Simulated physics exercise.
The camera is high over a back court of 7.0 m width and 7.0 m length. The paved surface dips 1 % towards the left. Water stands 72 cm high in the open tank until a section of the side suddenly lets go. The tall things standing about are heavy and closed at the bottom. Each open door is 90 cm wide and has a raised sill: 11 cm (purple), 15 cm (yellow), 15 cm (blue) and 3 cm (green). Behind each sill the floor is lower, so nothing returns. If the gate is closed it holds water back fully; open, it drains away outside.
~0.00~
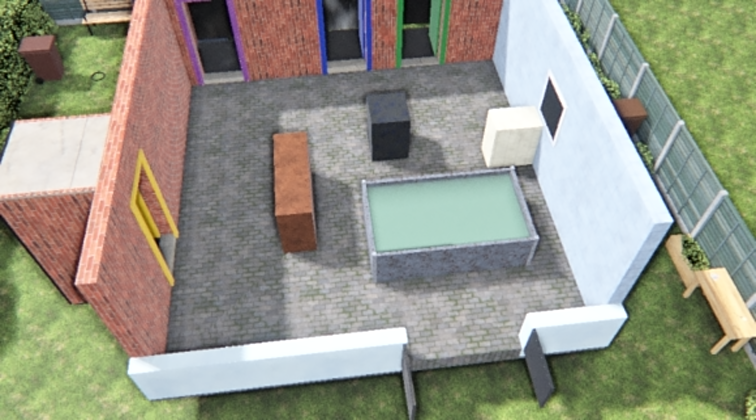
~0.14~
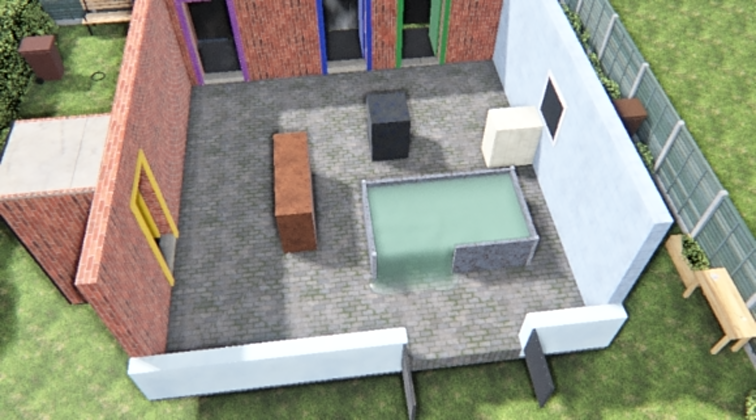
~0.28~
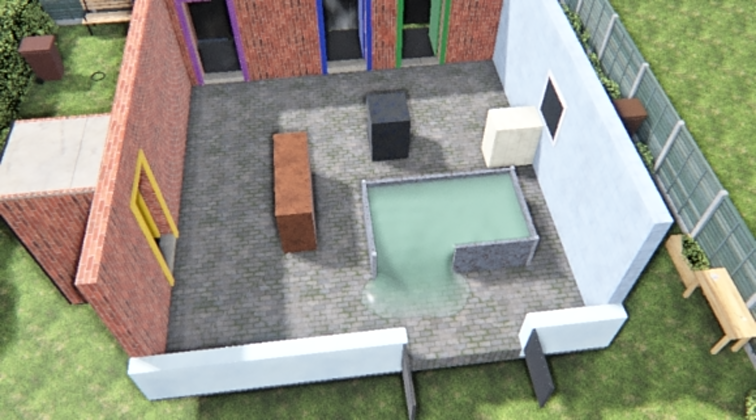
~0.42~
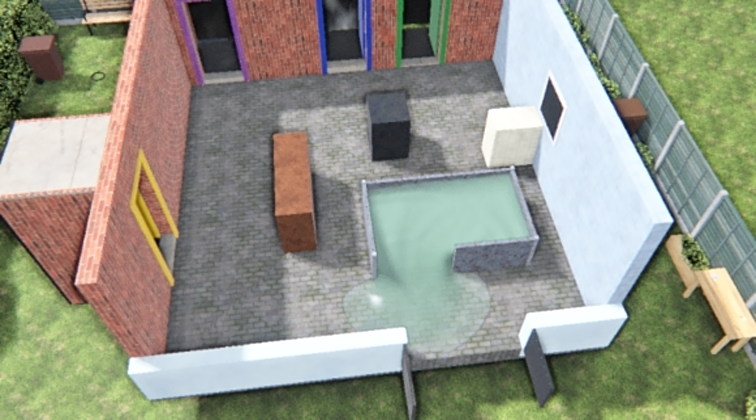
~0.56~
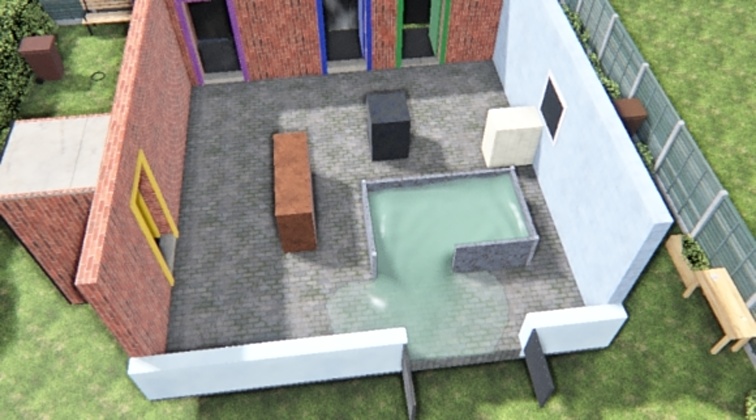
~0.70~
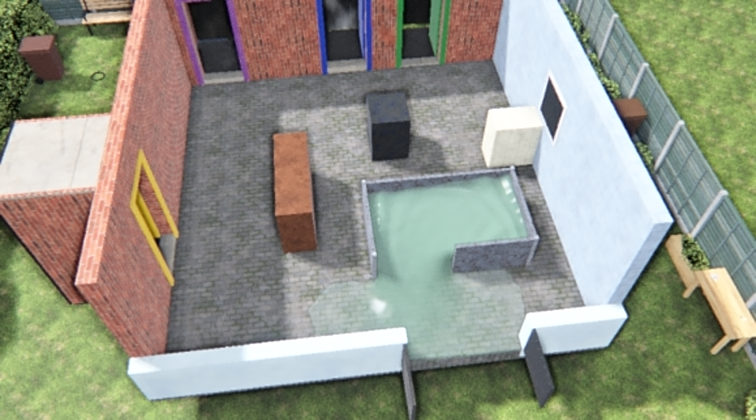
A walled court holds a still open tank, then green water pours from its front and spreads across the paving.
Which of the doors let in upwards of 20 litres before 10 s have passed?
Door by door: At the purple door it does not reach the limit; at the yellow door it keeps below the limit; at the blue door it stays under the limit; at the green door it does not reach the limit.
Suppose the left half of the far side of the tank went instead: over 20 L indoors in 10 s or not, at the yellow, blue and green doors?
Against that limit: Yellow not over, blue under, green above.
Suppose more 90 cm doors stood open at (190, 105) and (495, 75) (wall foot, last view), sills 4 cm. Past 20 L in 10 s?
In turn: Above, below.
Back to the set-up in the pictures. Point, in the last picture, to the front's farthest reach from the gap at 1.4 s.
Near (210, 371).
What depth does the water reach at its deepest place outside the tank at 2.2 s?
Roughly 36 cm.
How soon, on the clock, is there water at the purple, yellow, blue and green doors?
Purple 5.0 s, yellow 2.4 s, blue 7.0 s, green 8.5 s.
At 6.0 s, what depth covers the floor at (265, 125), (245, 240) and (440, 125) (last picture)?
In that order: 3, 4 and 0 cm.
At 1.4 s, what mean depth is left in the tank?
About 45 cm.
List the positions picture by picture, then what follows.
The first frame shows the open tank at (447, 212) is whole and still, 72 cm deep.
In the second frame, water pours out at (414, 268) and has run 0.7 m, to (455, 280); typically 6 cm deep outside, 72 cm at the open tank's back.
In the third frame, water pours out at (414, 268) and has run 1.0 m, to (460, 305); typically 11 cm deep outside, 72 cm at the open tank's back.
In the fourth frame, the front is at a hidden place, 1.4 m from the gap at (414, 269); 2.5 m2 of floor is under water; 67 cm left at the back of the open tank.
In the fifth frame, water pours out at (414, 269) and has run 1.8 m, to a hidden place; typically 8 cm deep outside, 61 cm at the open tank's back.
In the sixth frame, water pours out at (414, 269) and has run 2.1 m, to a hidden place; typically 7 cm deep outside, 63 cm at the open tank's back.
After 1.4 s water covers 10 % of the floor and is deepest (44 cm) near (392, 350); purple door not reached, yellow door not reached, blue door not reached, green door not reached.
After 2.2 s water covers 20 % of the floor and is deepest (36 cm) near (164, 377); purple door not reached, yellow door not reached, blue door not reached, green door not reached.
After 3.5 s water covers 30 % of the floor and is deepest (25 cm) near (175, 375); purple door not reached, yellow door 13 cm at the sill, 0 L in, blue door not reached, green door not reached.
After 6.0 s water covers 45 % of the floor and is deepest (14 cm) near (392, 350); purple door 12 cm at the sill, 0 L in, yellow door 8 cm at the sill, 0 L in, blue door not reached, green door not reached.
After 10.0 s water covers 60 % of the floor and is deepest (10 cm) near (188, 121); purple door 9 cm at the sill, 1 L in, yellow door 5 cm at the sill, 0 L in, blue door 4 cm at the sill, 0 L in, green door 2 cm at the sill, 0 L in.
